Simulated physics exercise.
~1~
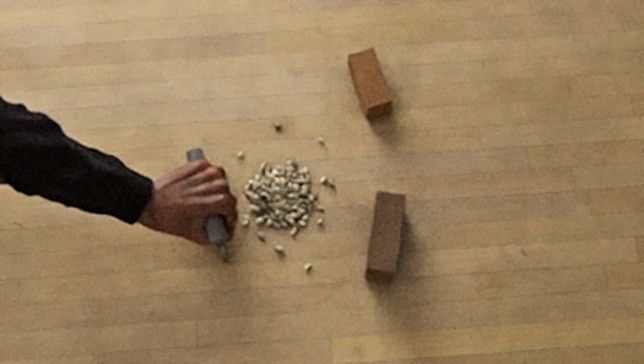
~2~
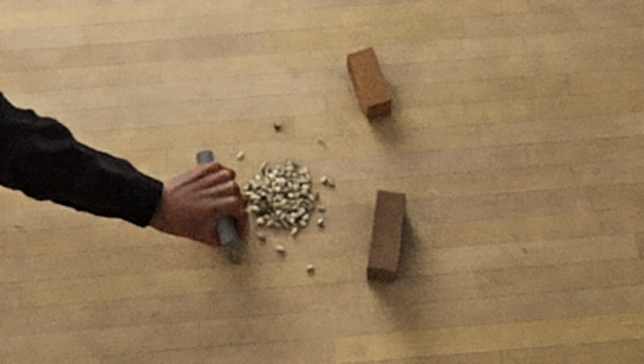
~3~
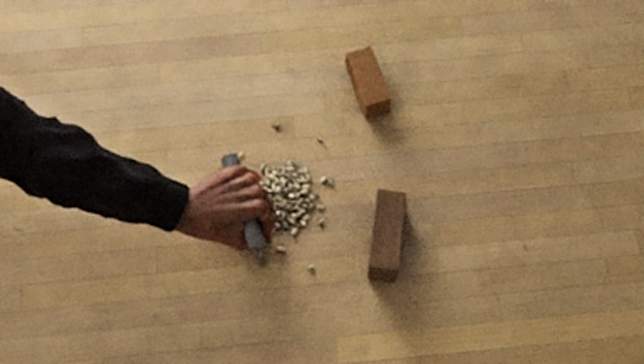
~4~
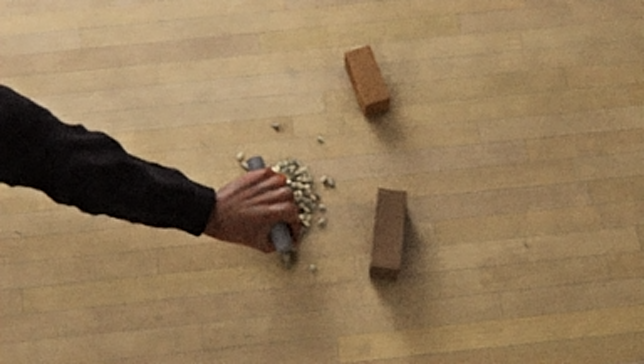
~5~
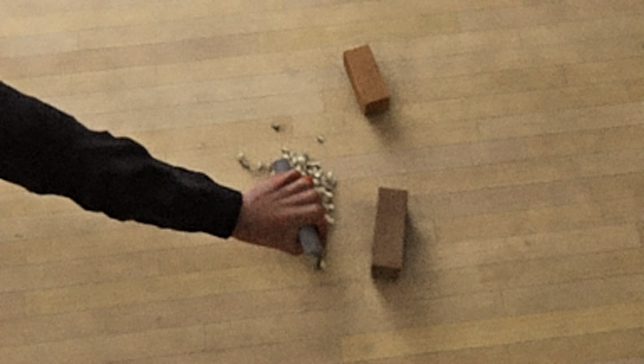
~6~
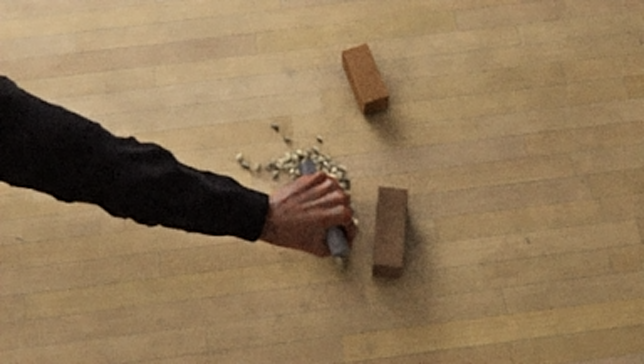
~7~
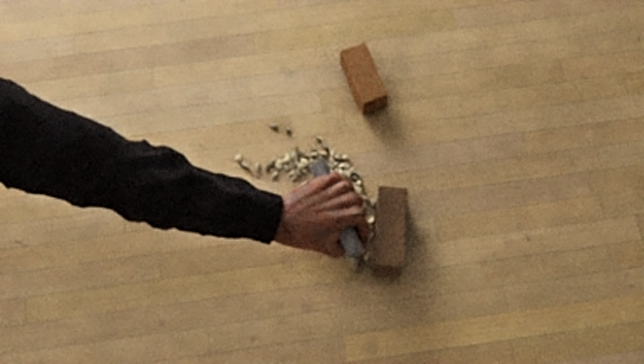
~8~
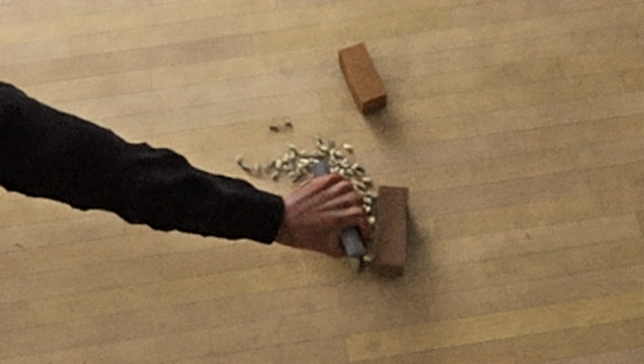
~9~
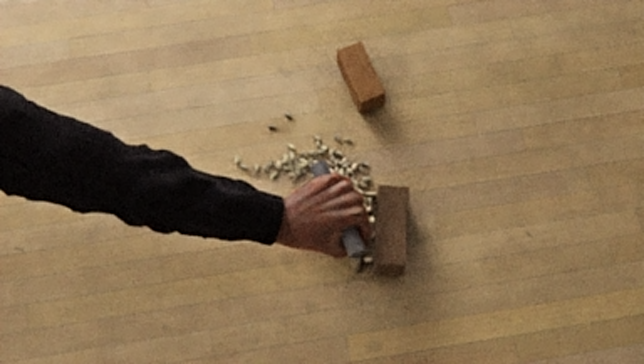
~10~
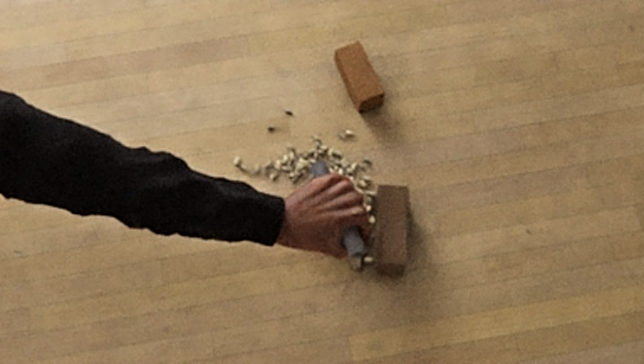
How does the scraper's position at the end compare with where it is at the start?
At the start the scraper is to the left of the heap of beans, well away from the blocks. By the end it is farther right and very slightly lower, resting close to the left side of the lower block.
On a pale wooden floor seen from above, a hand in a dark sleeve grips a grey scraper just left of a small heap of white beans, with two brown blocks standing apart on the right. The hand slides the scraper to the right and into the heap. The beans bunch ahead of it, while some spread around its upper end and trail behind. The scraper slows and stops just short of the lower block. At the end the hand stays there, with the beans still lying before the blocks and none in the gap.
